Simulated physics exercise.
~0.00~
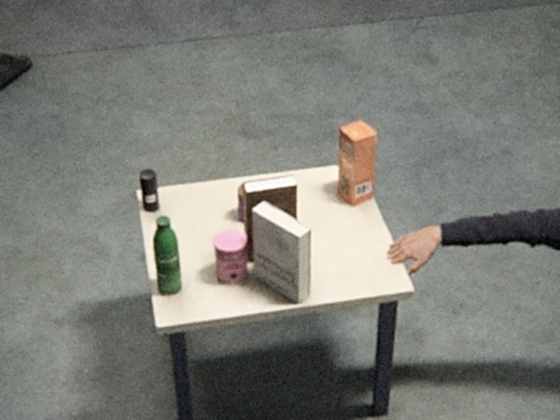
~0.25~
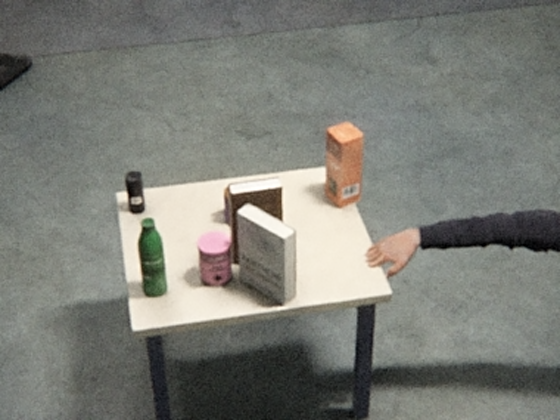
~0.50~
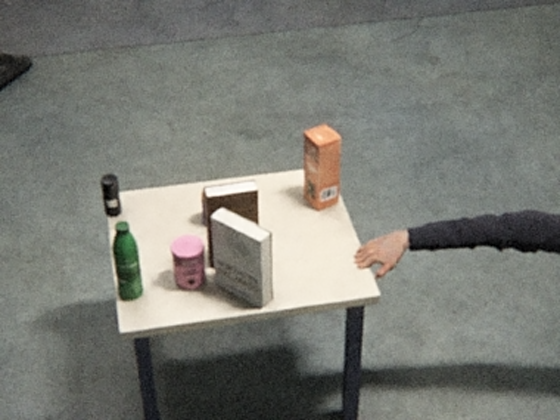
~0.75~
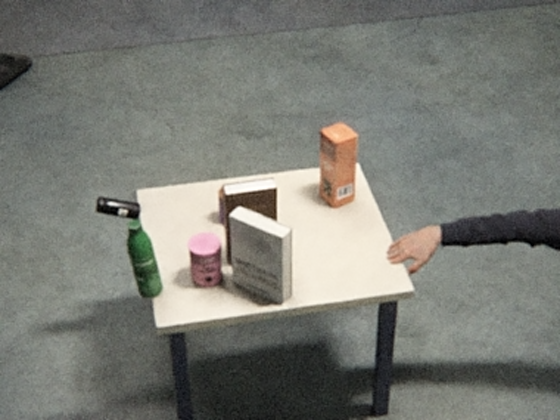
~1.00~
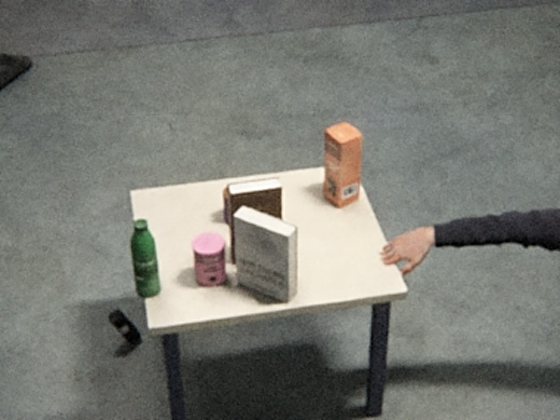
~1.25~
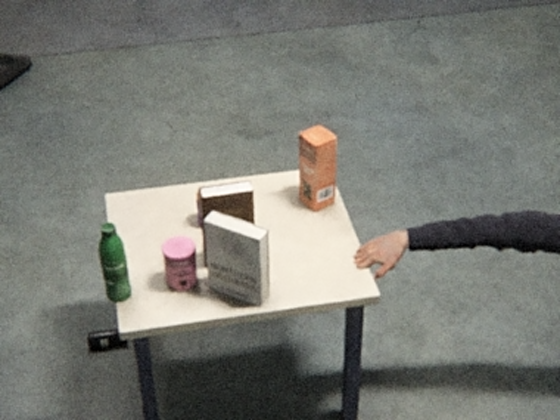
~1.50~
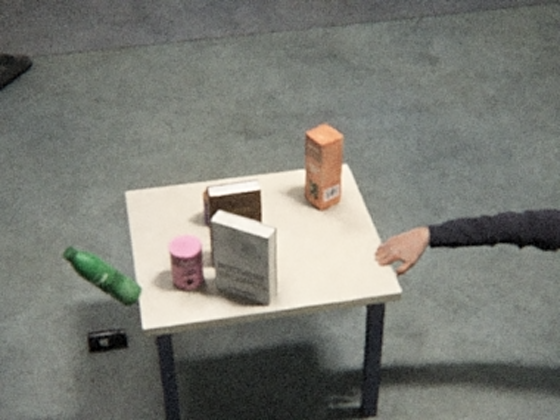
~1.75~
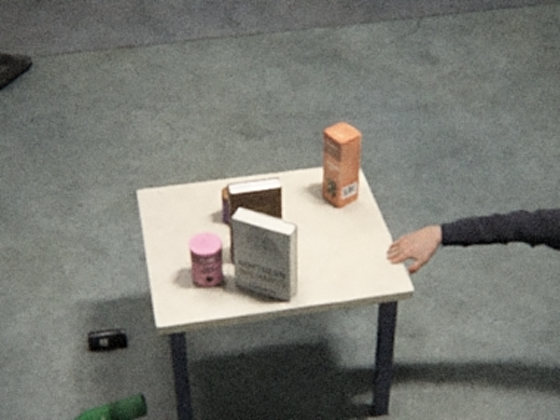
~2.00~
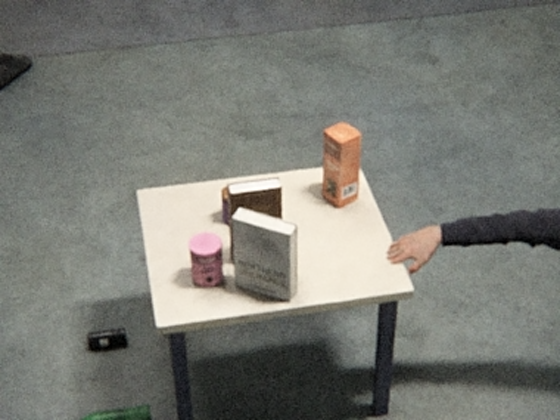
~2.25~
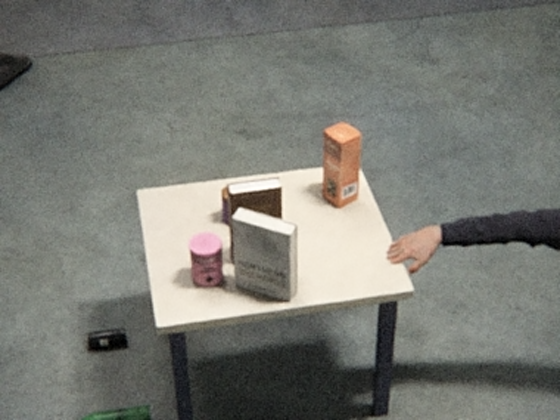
A table jerks left and right beside a hand, and a black shaker, then a green bottle, fall off.
